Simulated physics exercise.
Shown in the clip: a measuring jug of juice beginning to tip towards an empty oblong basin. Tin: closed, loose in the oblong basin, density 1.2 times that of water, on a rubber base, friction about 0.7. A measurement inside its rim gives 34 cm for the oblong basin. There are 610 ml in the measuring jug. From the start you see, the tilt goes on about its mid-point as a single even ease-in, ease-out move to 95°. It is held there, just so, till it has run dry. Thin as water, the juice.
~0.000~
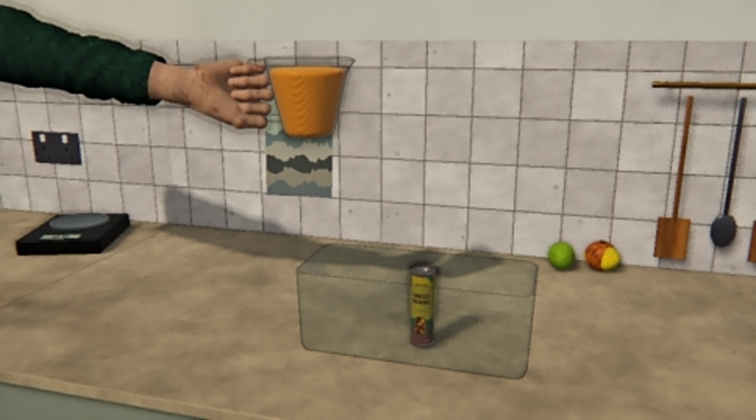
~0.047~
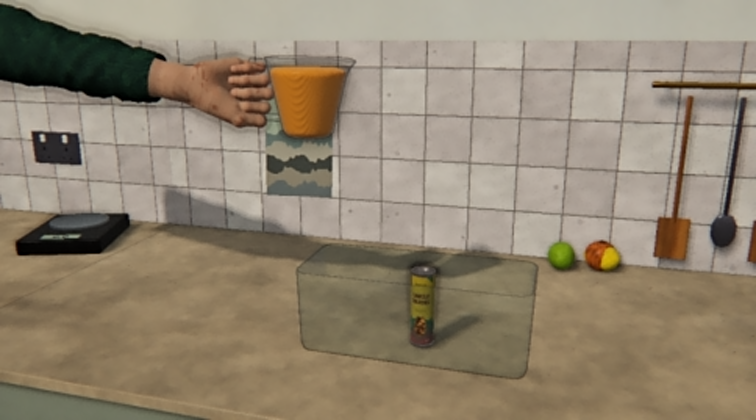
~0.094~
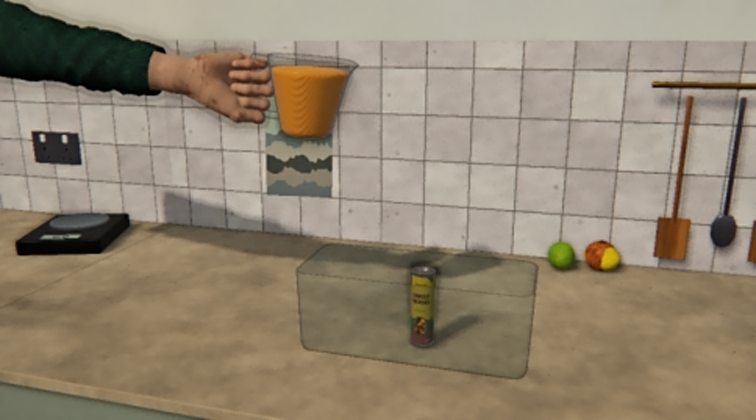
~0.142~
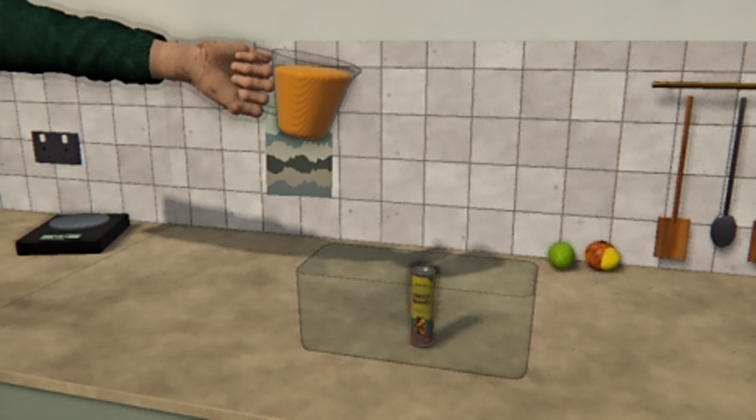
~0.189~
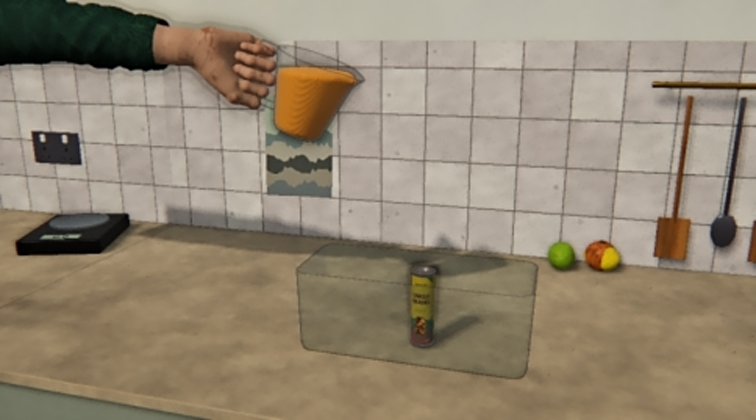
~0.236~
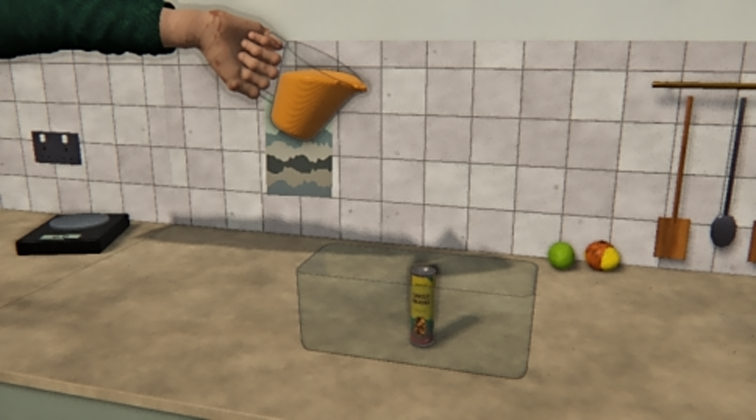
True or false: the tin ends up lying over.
True.
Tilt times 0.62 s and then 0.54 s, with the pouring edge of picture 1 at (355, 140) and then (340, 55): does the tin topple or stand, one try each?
The tin stays vertical the first time and overturns the second time.
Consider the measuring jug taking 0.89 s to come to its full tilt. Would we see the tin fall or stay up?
With that tilt, the tin tips.
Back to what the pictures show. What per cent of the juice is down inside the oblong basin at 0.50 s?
Near 5 in a hundred.
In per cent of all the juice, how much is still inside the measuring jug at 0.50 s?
At that time about 48 in a hundred parts are still held.
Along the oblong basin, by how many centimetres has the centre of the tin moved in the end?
Roughly 10.0 cm.
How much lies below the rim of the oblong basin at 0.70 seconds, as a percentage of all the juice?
The share is close to 60 percent.
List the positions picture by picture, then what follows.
In the first frame, tilt 0°; pouring edge (355, 60); surface from (275, 69) to (346, 71); the oblong basin's rim runs from (311, 258) to (536, 280); the tin's top is at (423, 274).
In the second frame, tilt 1°; pouring edge (356, 61); surface from (275, 69) to (346, 71).
In the third frame, tilt 5°; pouring edge (358, 65); surface from (277, 67) to (348, 73).
In the fourth frame, tilt 12°; pouring edge (361, 71); surface from (280, 67) to (351, 75).
In the fifth frame, tilt 20°; pouring edge (364, 80); surface from (283, 70) to (358, 78).
In the sixth frame, tilt 30°; pouring edge (367, 91); surface from (284, 76) to (363, 86); 1 per cent is over the edge.
By 0.50 s the tilt is 87° and 49 per cent is still to pour; the tin stands where it began.
By 0.70 s the tilt is 95° and 11 per cent is still to pour; the tin stands where it began.
By 0.90 s the tilt is 95° and 1 per cent is still to pour; the tin leans 21°.
By 1.12 s the tilt is 95° and 0 per cent is still to pour; the tin lies on its side.
At rest the tin lies on its side.
